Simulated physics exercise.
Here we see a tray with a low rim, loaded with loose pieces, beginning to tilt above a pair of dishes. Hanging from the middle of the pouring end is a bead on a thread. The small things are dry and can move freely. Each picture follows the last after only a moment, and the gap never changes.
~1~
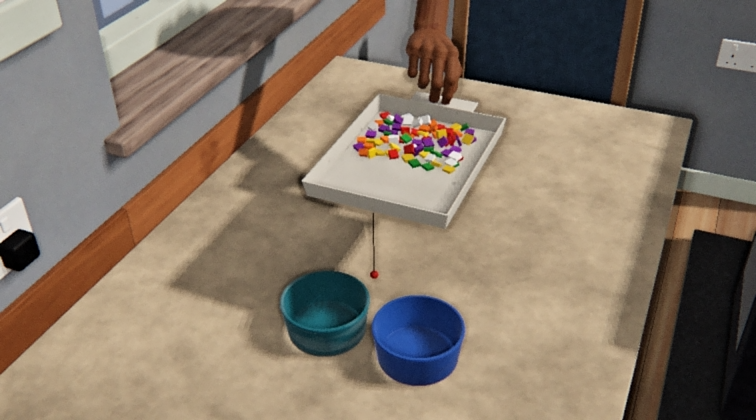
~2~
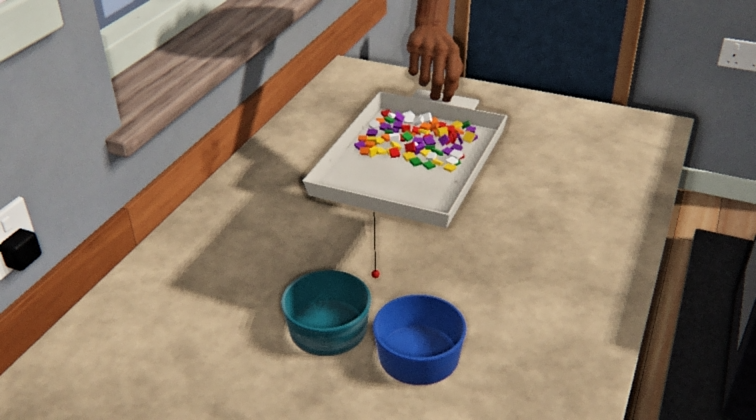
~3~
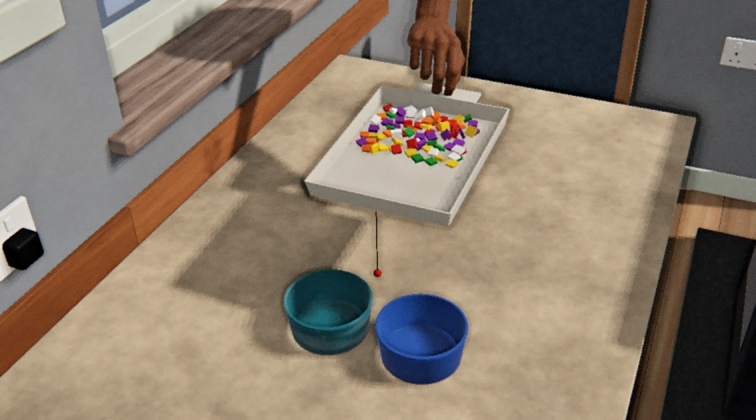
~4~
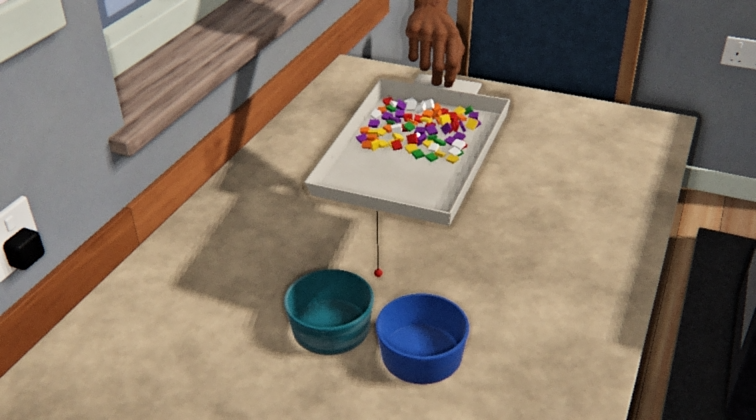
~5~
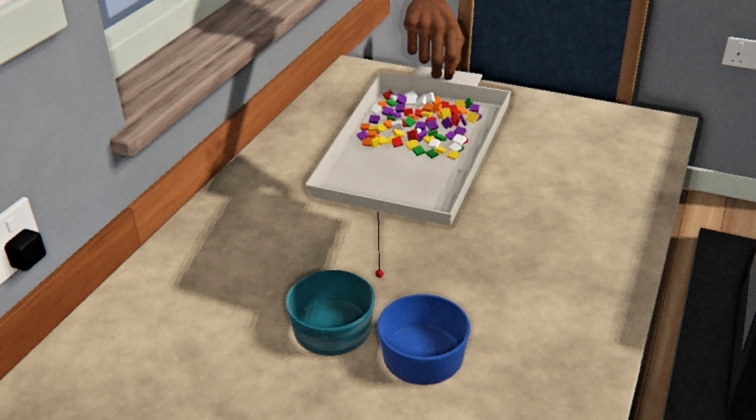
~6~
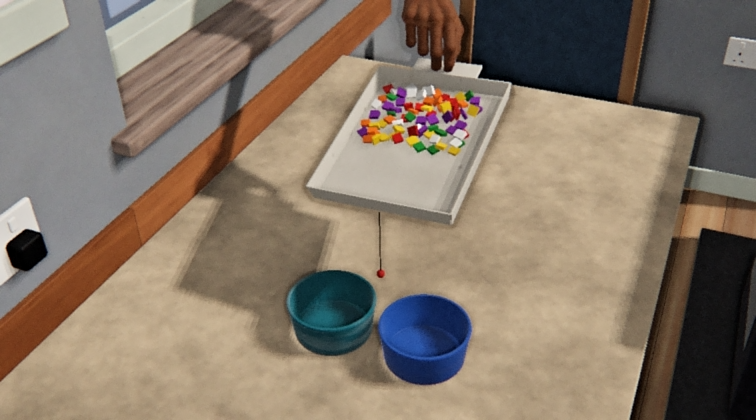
On a stone-patterned tabletop, a hand at the far end tilting a white tray slightly, colourful pieces shifting a little inside, above two bowls.
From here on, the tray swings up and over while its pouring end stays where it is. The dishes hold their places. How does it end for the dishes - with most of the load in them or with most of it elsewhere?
With most in them.
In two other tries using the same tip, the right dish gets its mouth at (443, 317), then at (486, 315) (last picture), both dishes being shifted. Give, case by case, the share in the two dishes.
70, then 10 %.
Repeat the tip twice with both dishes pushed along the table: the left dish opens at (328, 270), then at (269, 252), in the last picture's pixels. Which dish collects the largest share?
The first try: The left-side dish. The second: The right-side dish.
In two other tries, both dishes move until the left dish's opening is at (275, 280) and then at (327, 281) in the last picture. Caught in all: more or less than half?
At place one the greater share; at place two the greater share.
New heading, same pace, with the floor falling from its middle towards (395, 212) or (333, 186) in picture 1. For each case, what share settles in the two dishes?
So it's 90 percent with the first slope and 20 percent with the other.
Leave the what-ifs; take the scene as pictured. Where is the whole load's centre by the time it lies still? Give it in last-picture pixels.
The centre ends up roughly at (328, 319).
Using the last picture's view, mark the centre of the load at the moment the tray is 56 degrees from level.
The centre of the load shows up near (357, 190) in the last view.
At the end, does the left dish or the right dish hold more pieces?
That would be the left of the two, then.
Soon, tray tipped steeply; nearly all on the tray; a stray few in the air.
A while on, tray tipped right over; most on the tray; a small part in the left dish; a stray few outside both; a stray few in the air.
Towards the end, tray tipped past a quarter turn; a stray few in the right dish; most in the left dish; about a quarter outside both.
Finally, tray tipped past a quarter turn; a stray few in the right dish; most in the left dish; about a quarter outside both.
